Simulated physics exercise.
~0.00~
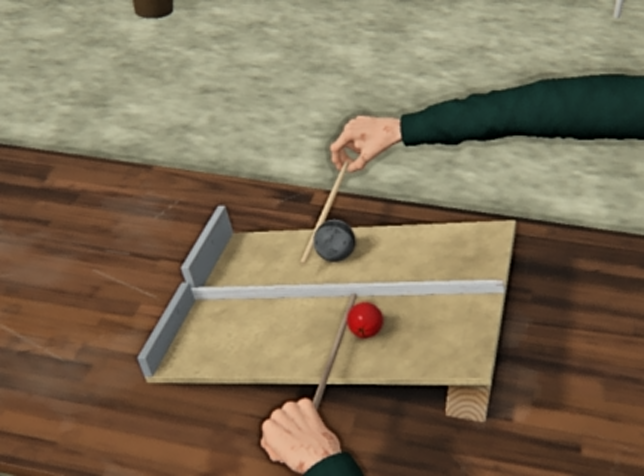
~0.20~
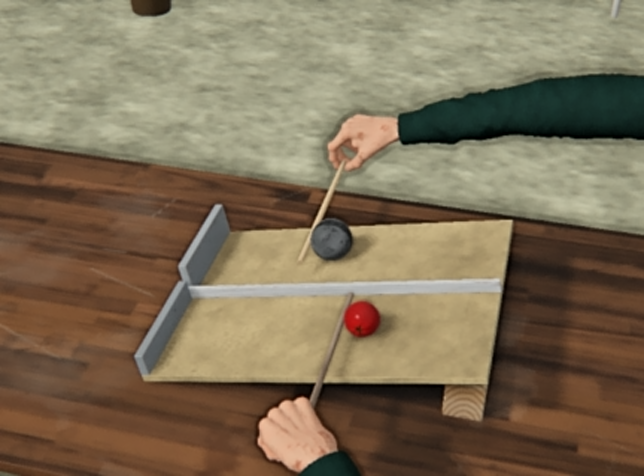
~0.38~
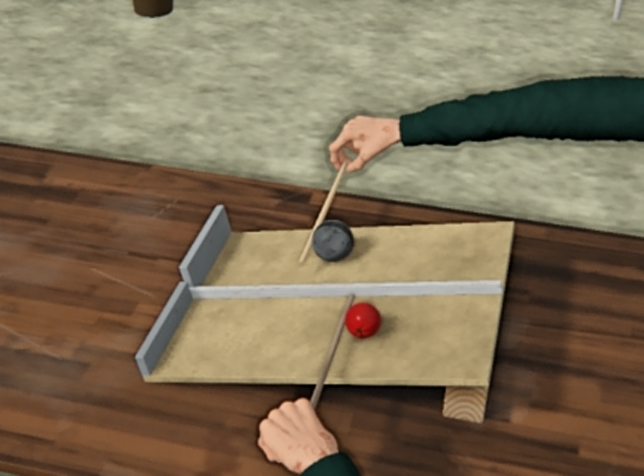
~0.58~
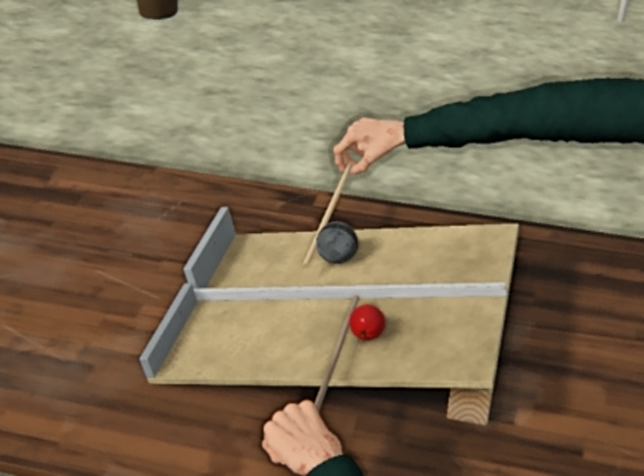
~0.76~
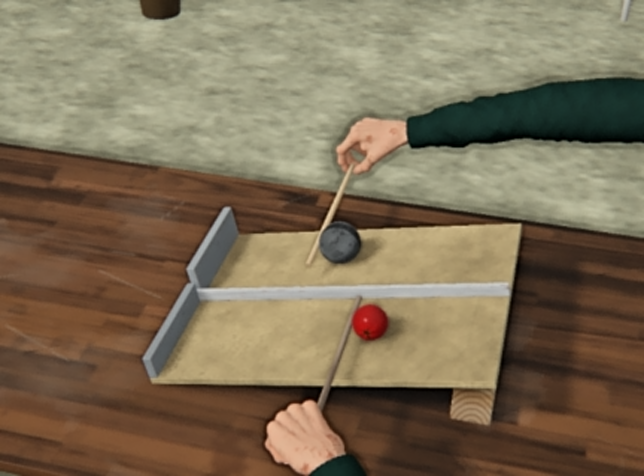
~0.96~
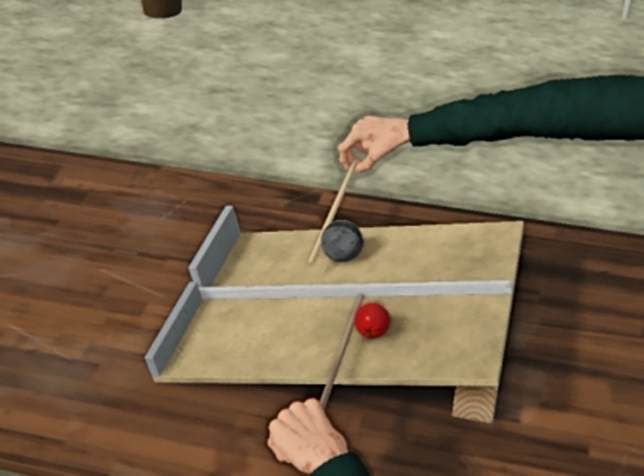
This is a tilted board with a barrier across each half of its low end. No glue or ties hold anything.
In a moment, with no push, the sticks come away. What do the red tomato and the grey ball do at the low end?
Note - red tomato stays put; grey ball stays put.
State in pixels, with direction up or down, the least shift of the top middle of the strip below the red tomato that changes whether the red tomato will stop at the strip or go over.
Down, by around 12 pixels.
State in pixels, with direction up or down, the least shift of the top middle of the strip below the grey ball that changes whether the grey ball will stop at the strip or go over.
About 20 pixels, down.
After 1.28 s, red tomato rolling on the board near (335, 322); grey ball rolling on the board near (309, 243).
After 1.48 s, red tomato rolling on the board near (266, 323); grey ball rolling on the board near (247, 246).
In the end (2.6 s), the red tomato gets caught, near (194, 323); the grey ball gets caught, near (238, 246).
